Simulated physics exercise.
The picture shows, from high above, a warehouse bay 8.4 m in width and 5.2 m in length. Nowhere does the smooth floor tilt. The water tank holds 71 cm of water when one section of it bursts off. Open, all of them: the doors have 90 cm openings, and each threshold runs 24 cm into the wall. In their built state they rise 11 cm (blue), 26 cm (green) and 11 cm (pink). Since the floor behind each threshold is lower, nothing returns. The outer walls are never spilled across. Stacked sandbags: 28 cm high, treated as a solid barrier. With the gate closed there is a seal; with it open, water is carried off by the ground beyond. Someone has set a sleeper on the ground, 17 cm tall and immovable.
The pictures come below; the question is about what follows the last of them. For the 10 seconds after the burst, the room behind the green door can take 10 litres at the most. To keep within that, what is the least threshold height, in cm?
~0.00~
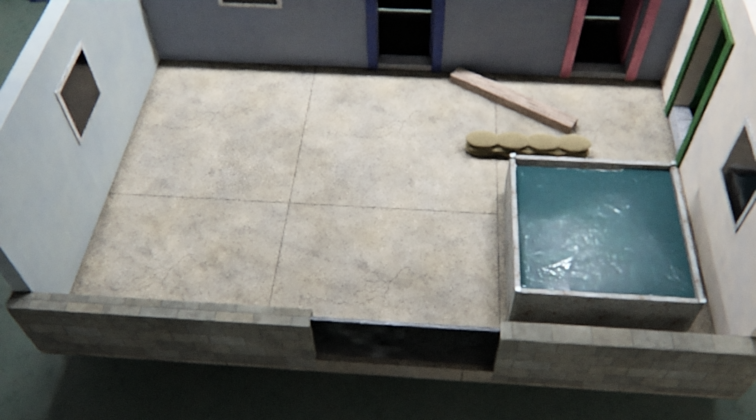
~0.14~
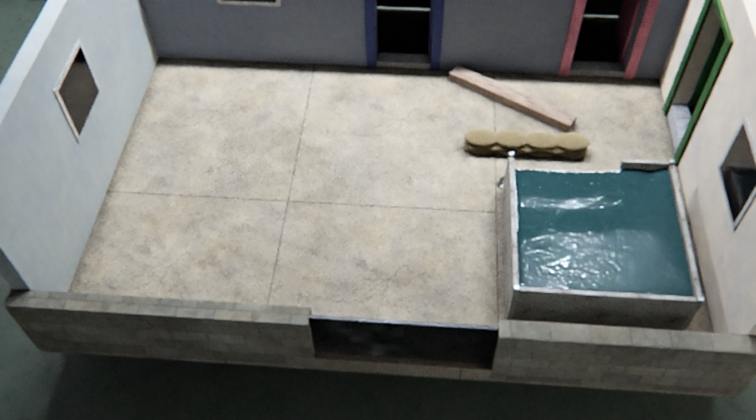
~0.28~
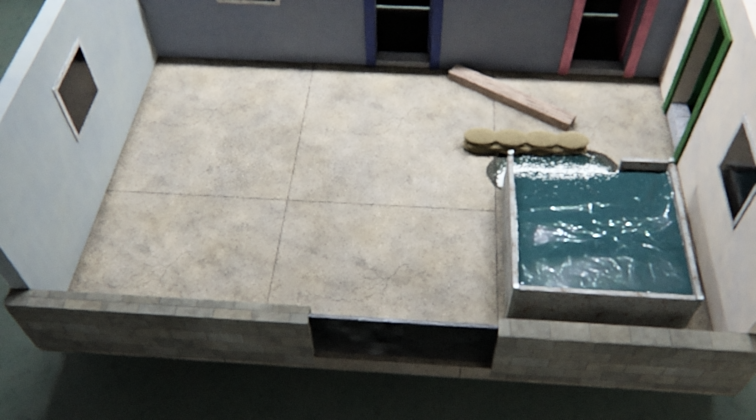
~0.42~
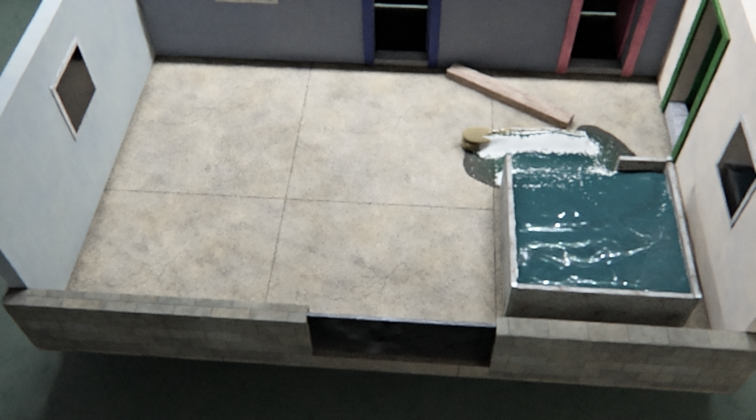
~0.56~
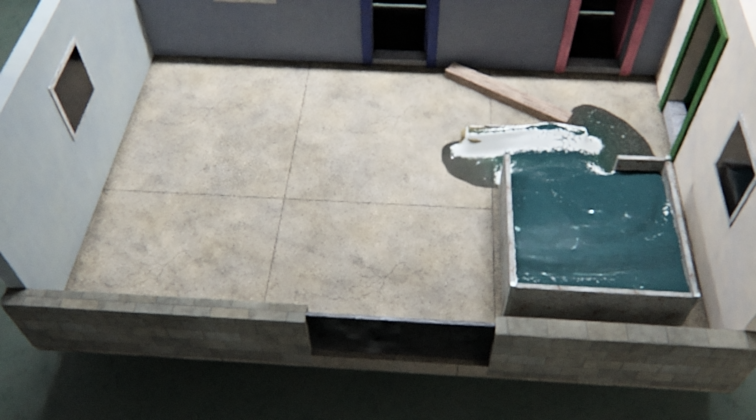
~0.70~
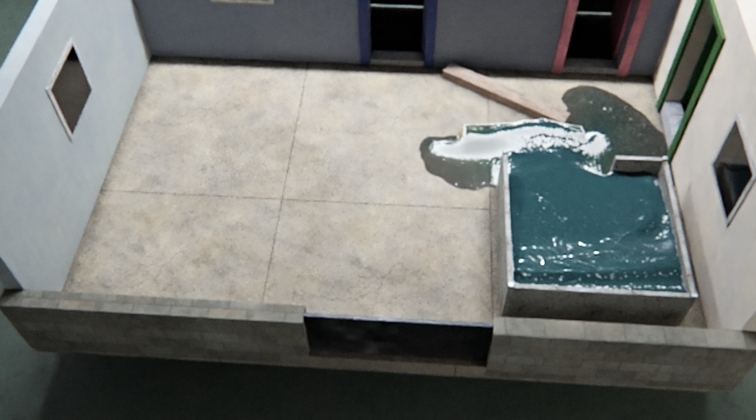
Some 22 cm.
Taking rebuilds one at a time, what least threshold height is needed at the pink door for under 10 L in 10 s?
About 19 cm at pink.
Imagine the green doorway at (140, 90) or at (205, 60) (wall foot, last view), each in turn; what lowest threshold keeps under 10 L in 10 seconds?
First place around 15 cm, second around 8.5 cm.
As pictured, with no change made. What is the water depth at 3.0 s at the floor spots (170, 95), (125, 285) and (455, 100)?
In order: Around 2, 1 and 6 cm.
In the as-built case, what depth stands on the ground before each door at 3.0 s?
The blue door has 8 cm, the green door 25 cm and the pink door 18 cm.
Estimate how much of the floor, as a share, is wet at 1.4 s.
Wet: Close to 25 %.
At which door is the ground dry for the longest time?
Answer: Blue door.
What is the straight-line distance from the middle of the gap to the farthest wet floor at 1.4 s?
Roughly 3.6 metres.
After 1.4 s water covers 25 % of the floor, deepest (52 cm) near (544, 168); 23 cm at the green door, 0 litres in over its 26 cm threshold.
After 3.0 s water covers 75 % of the floor, deepest (30 cm) near (544, 168); 25 cm at the green door, 0 litres in over its 26 cm threshold.
After 10.0 s water covers 95 % of the floor, deepest (16 cm) near (706, 362); 10 cm at the green door, 1 litre in over its 26 cm threshold.
At the green door as built, the water arrived by 0.8 s and peaked near 26 cm at 2.8 s.
Run again over the same 10 s with other heights there, 38 litres in over 18.5 cm, 2 litres over 25 cm. The limit of 10 litres is kept from about 22 cm up.
